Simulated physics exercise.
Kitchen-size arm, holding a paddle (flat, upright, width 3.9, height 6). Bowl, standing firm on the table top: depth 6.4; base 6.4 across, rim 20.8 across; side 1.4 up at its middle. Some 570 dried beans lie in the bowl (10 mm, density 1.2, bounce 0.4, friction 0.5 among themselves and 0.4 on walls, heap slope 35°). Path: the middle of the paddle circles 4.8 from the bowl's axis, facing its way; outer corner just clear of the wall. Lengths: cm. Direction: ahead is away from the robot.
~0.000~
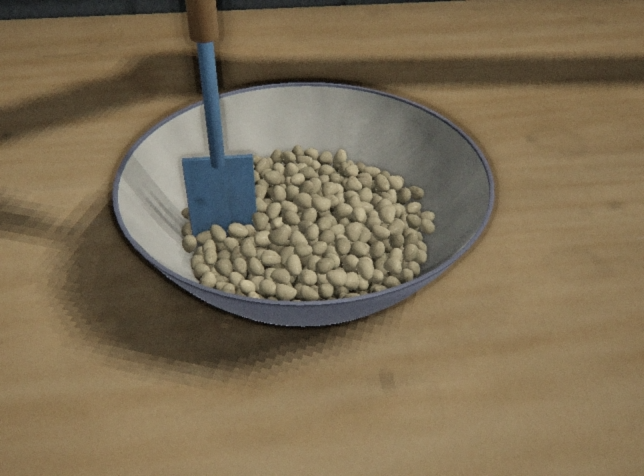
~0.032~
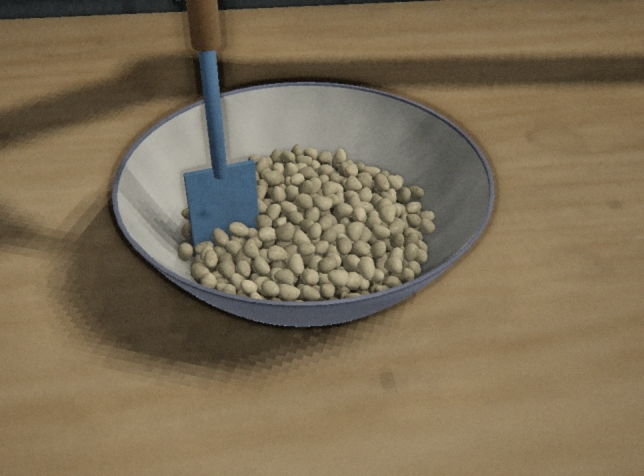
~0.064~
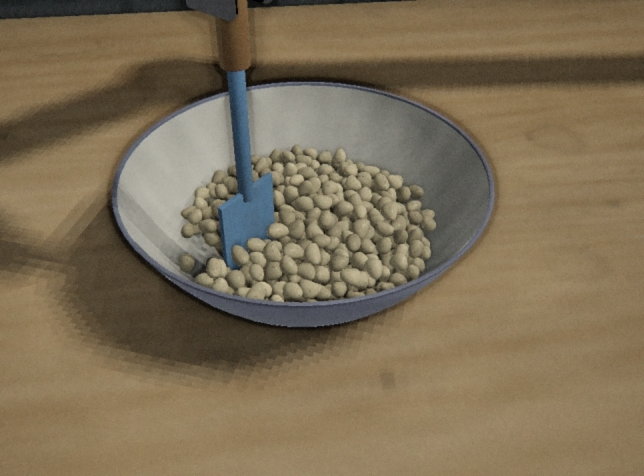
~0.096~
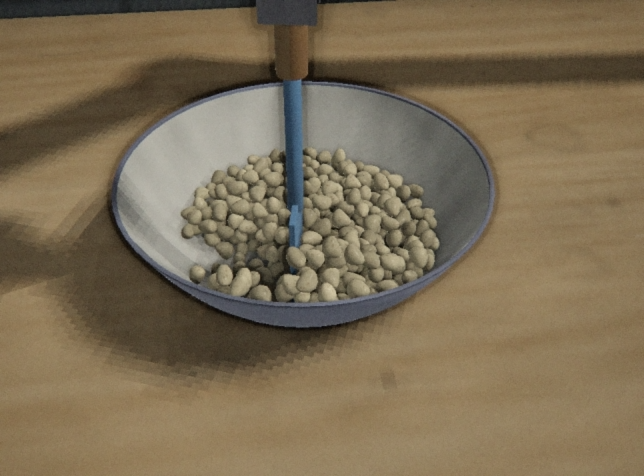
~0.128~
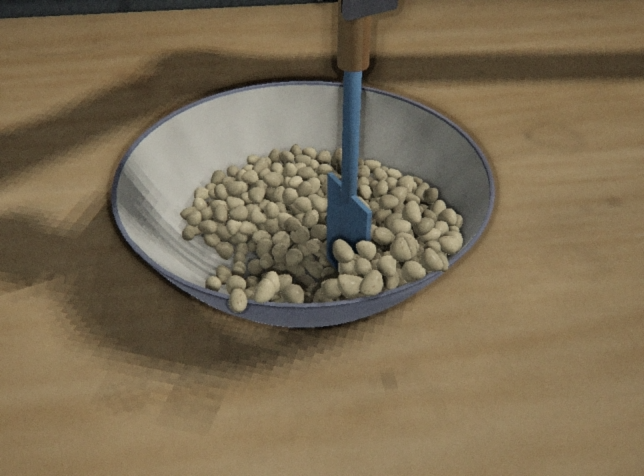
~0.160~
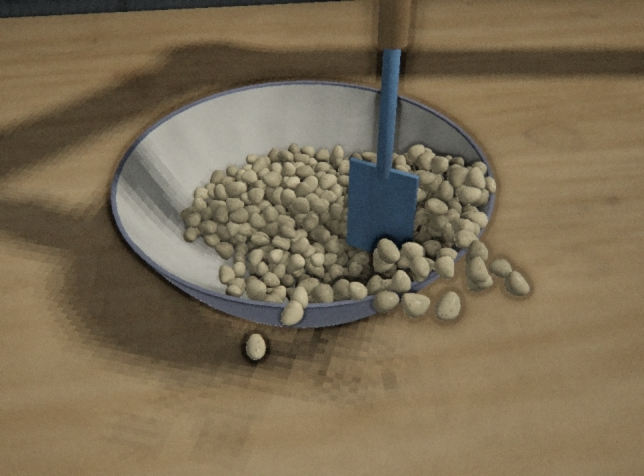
A blue paddle with a brown handle swept through a bowl of pale beans from left to right, turning as it went, and pushed some over the near and right rim onto the wooden table.
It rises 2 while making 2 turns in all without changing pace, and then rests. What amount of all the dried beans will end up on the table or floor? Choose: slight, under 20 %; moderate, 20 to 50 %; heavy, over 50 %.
It is moderate.
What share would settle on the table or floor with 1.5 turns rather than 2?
Roughly 25 per cent.
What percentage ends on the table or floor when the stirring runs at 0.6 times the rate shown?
That gives some 10 percent.
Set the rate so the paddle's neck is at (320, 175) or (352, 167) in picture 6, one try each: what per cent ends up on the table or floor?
Near 10 in a hundred for the first and near 15 in a hundred for the second.
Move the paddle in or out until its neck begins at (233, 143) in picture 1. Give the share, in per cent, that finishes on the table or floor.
20 %.
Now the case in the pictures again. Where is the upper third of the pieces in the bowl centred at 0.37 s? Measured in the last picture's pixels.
Roughly pixel (198, 203).
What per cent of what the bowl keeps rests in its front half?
Some 50 per cent.
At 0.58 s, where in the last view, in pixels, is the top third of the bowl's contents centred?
The centre is roughly (329, 224).
After 0.37 s, 7° round, highest piece 10 above the table; 426 in the bowl, 82 on the table or floor, 58 in flight or on the tool.
After 0.58 s, 229° round, highest piece 7 above the table; 394 in the bowl, 161 on the table or floor, 11 in flight or on the tool.
After 0.89 s, 0° round, highest piece 5 above the table; 393 in the bowl, 173 on the table or floor.
After 1.59 s, 0° round, highest piece 5 above the table; 393 in the bowl, 173 on the table or floor.
In the end, 393 in the bowl, 173 on the table or floor. That is 31 % on the table or floor.
